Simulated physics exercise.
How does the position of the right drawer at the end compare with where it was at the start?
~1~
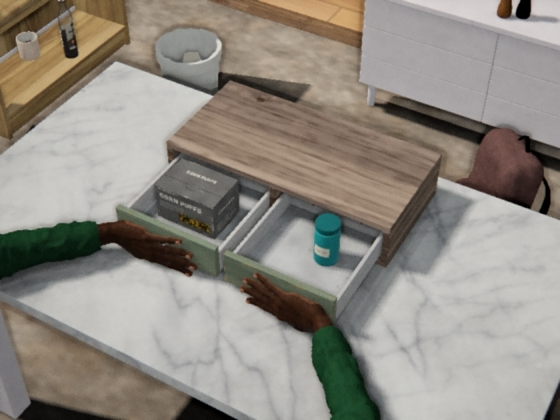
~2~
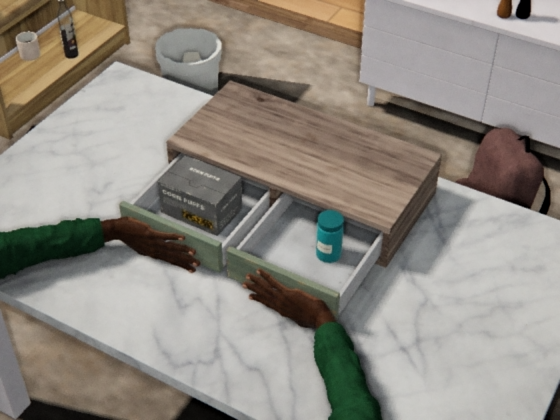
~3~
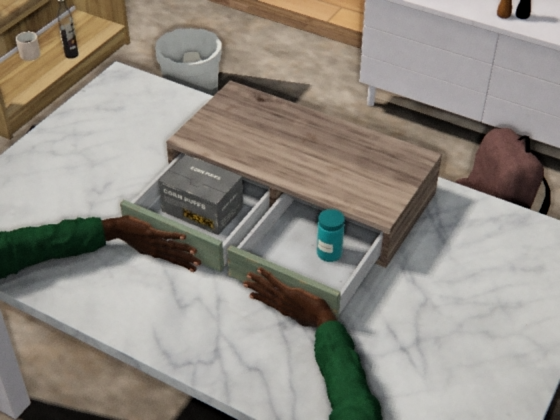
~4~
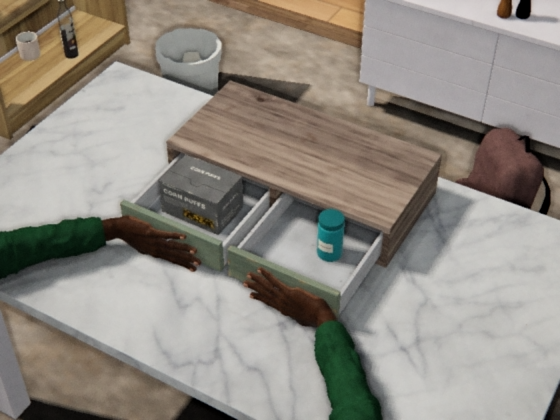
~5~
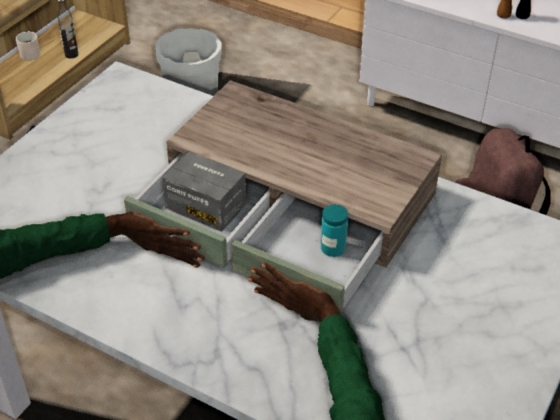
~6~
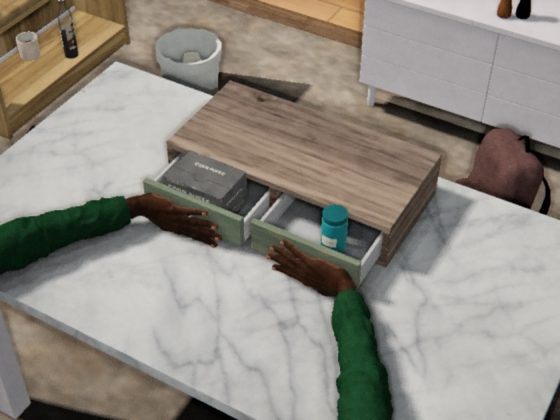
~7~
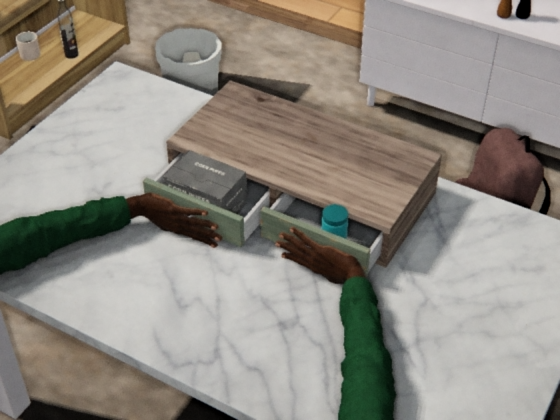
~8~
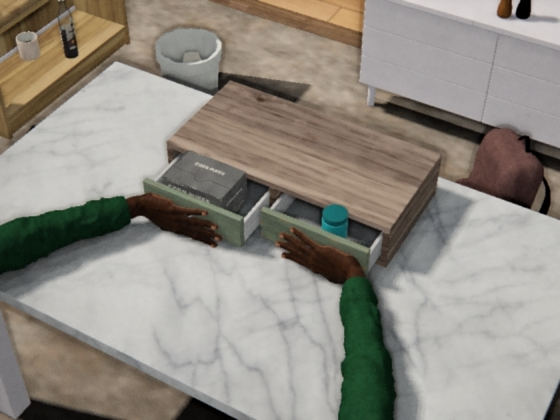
At the start the right drawer was pulled well out of the cabinet, and by the end it had slid further in, up and slightly to the right, but it still stuck out partway.
